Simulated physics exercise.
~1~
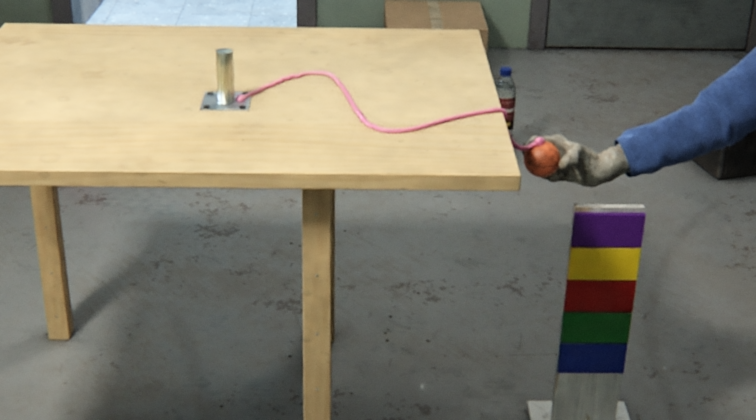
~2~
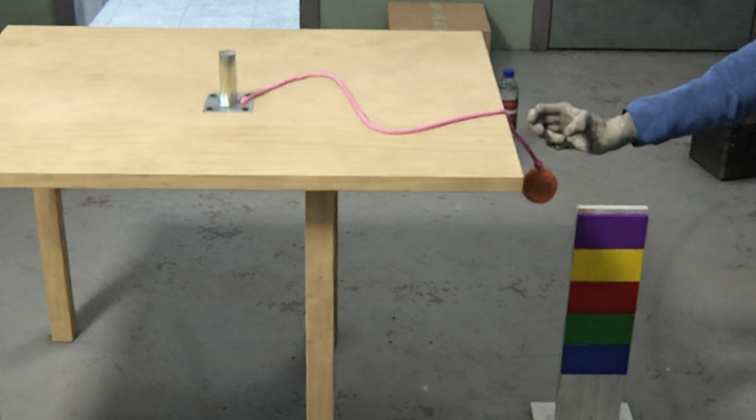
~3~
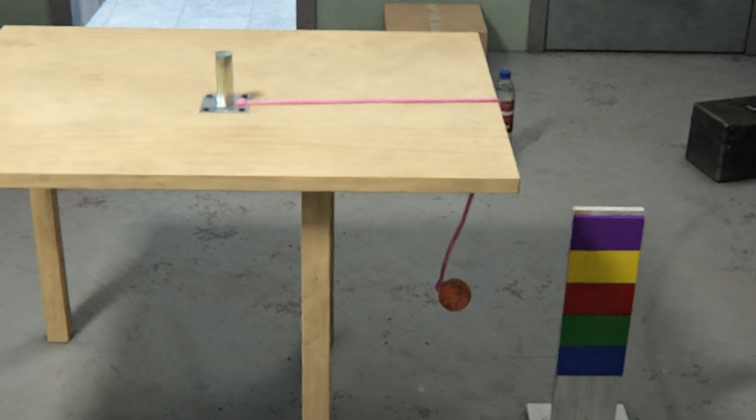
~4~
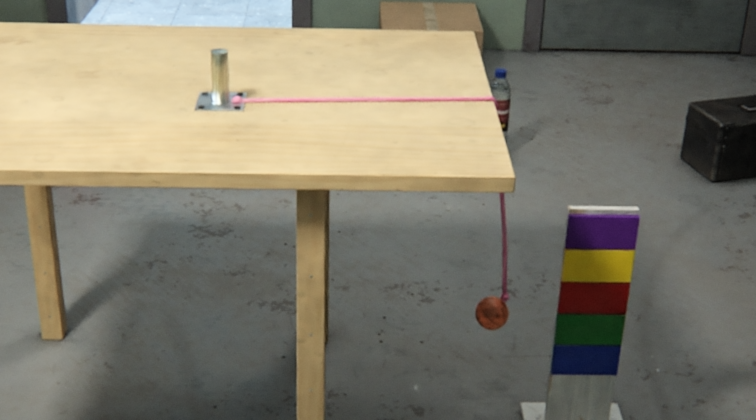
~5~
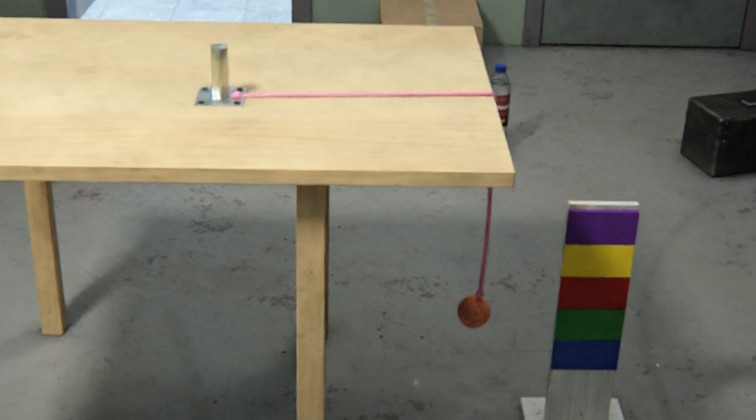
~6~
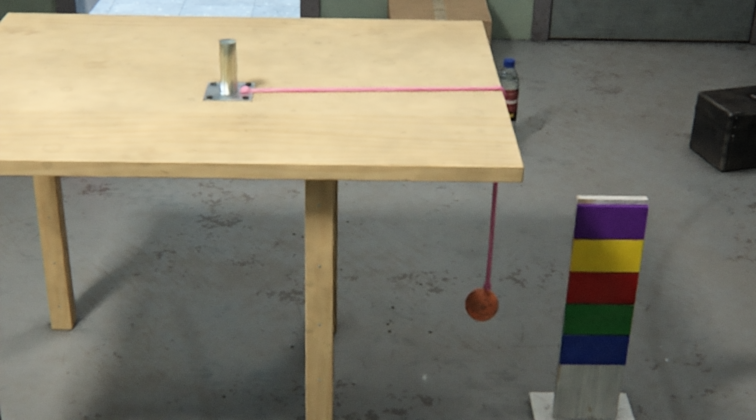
An orange ball tied to a pink cord was let go by a gloved hand at the table's edge, dropped as the slack pulled straight, swung a little, and ended up hanging almost still, level with the green band on the striped board.
